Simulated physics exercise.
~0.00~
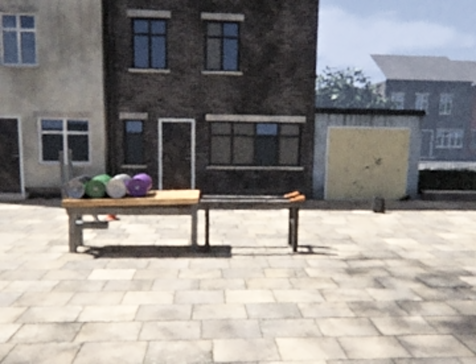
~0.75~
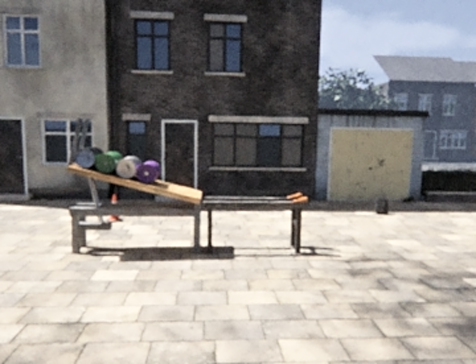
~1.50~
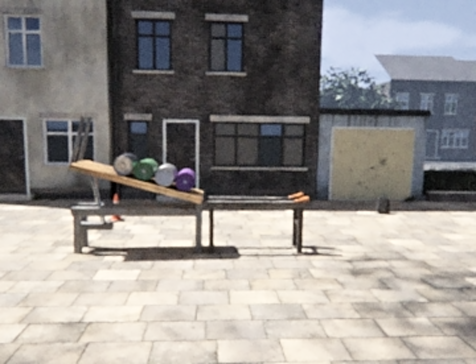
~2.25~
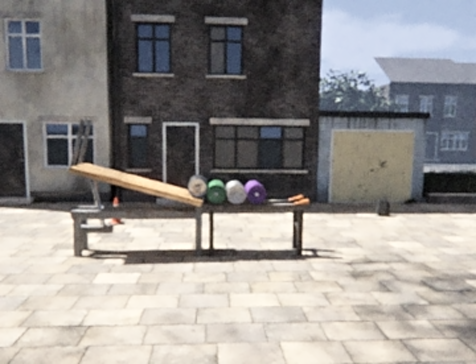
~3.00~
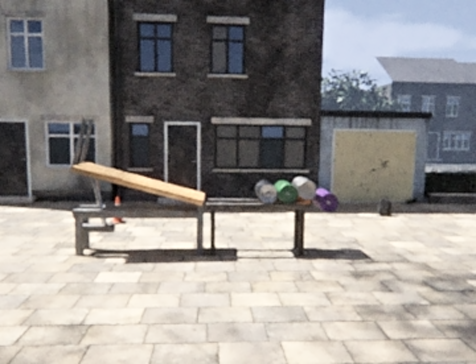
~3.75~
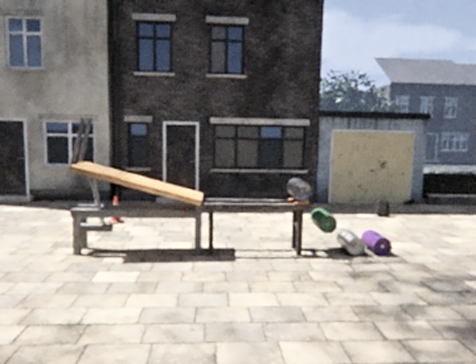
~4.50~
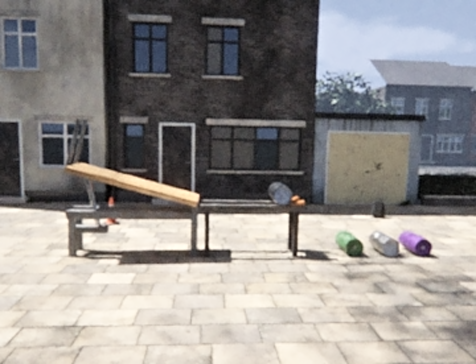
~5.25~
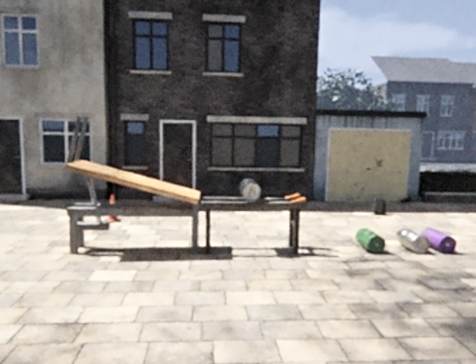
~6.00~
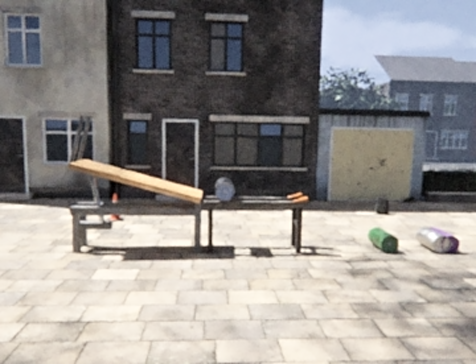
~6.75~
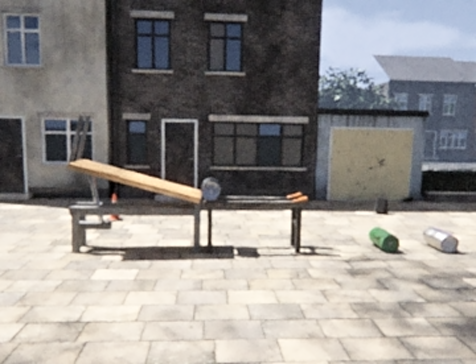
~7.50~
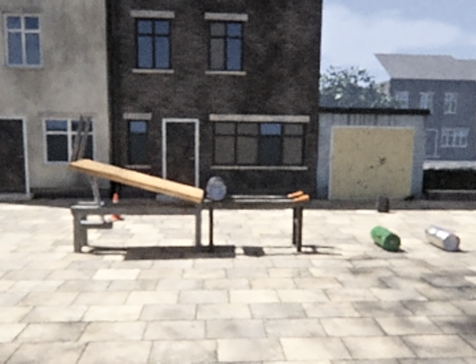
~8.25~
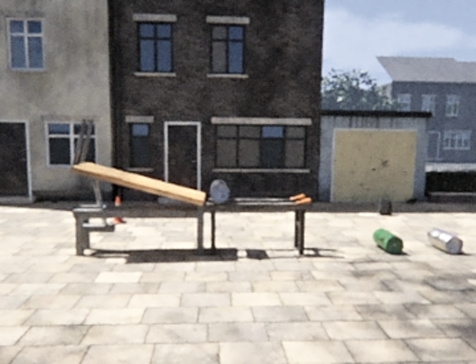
A wooden deck carrying four kegs, with green and purple among them, lies flat on a feed table at the left, beside a level rack on a sunny paved yard, seen from the front with houses and a garage behind. The deck's left end rises, and the kegs roll right down the slope and along the rack. Purple, a pale one and green go over the far end and drop to the paving, rolling a little farther right. The last grey keg turns back and rolls left. It ends on the rack near the deck's foot, the other three on the ground.
